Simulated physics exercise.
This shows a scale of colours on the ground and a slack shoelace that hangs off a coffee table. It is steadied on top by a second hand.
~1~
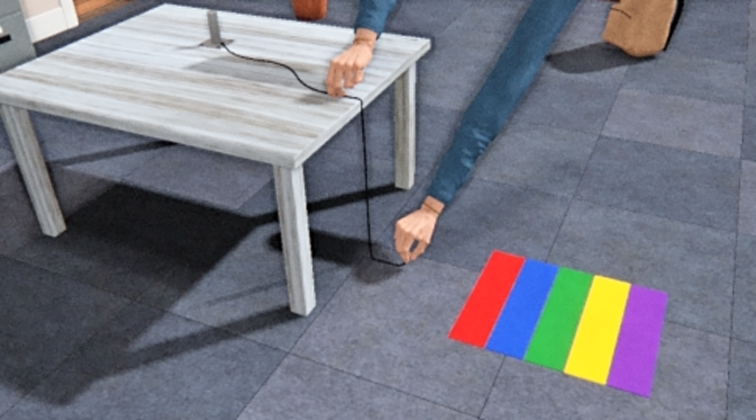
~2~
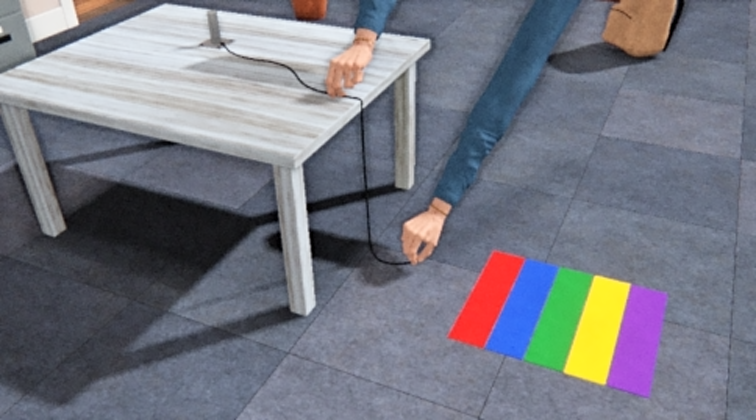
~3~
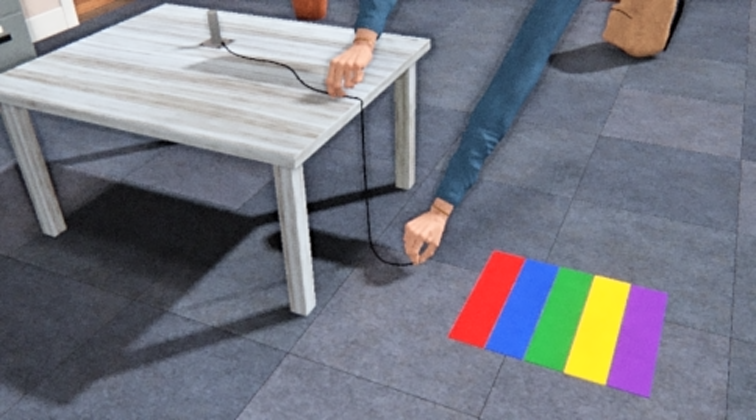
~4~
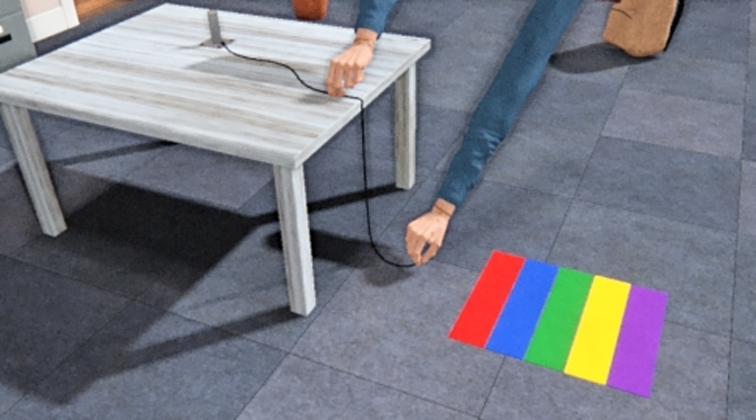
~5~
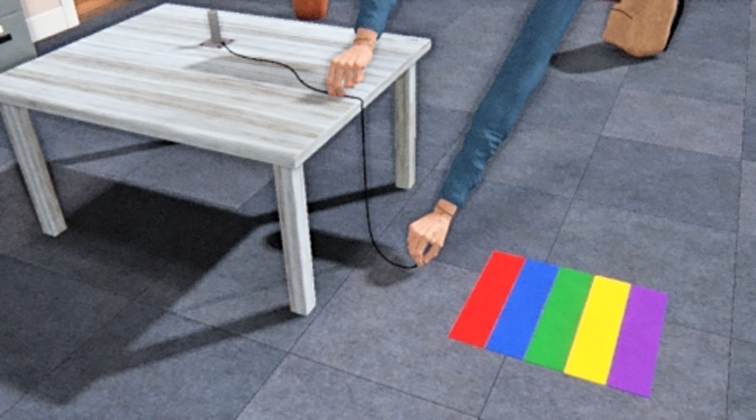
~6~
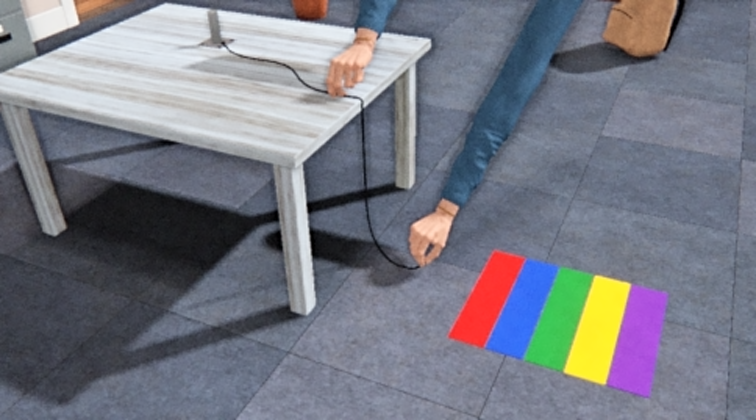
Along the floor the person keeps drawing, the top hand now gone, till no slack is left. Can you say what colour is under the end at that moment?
Yes, it is blue.
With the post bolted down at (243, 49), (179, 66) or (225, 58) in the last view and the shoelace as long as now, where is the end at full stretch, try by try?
You'd find it around (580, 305), then (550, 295), and finally (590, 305).
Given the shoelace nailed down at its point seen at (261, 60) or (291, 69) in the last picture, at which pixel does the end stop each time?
Try one ends near (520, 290), try two near (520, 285).
Early on, end near (471, 274); short of the strips.
Midway, end near (507, 284); over red.
At the end of the slack, end near (527, 289); over blue. It gets as far as the blue strip.
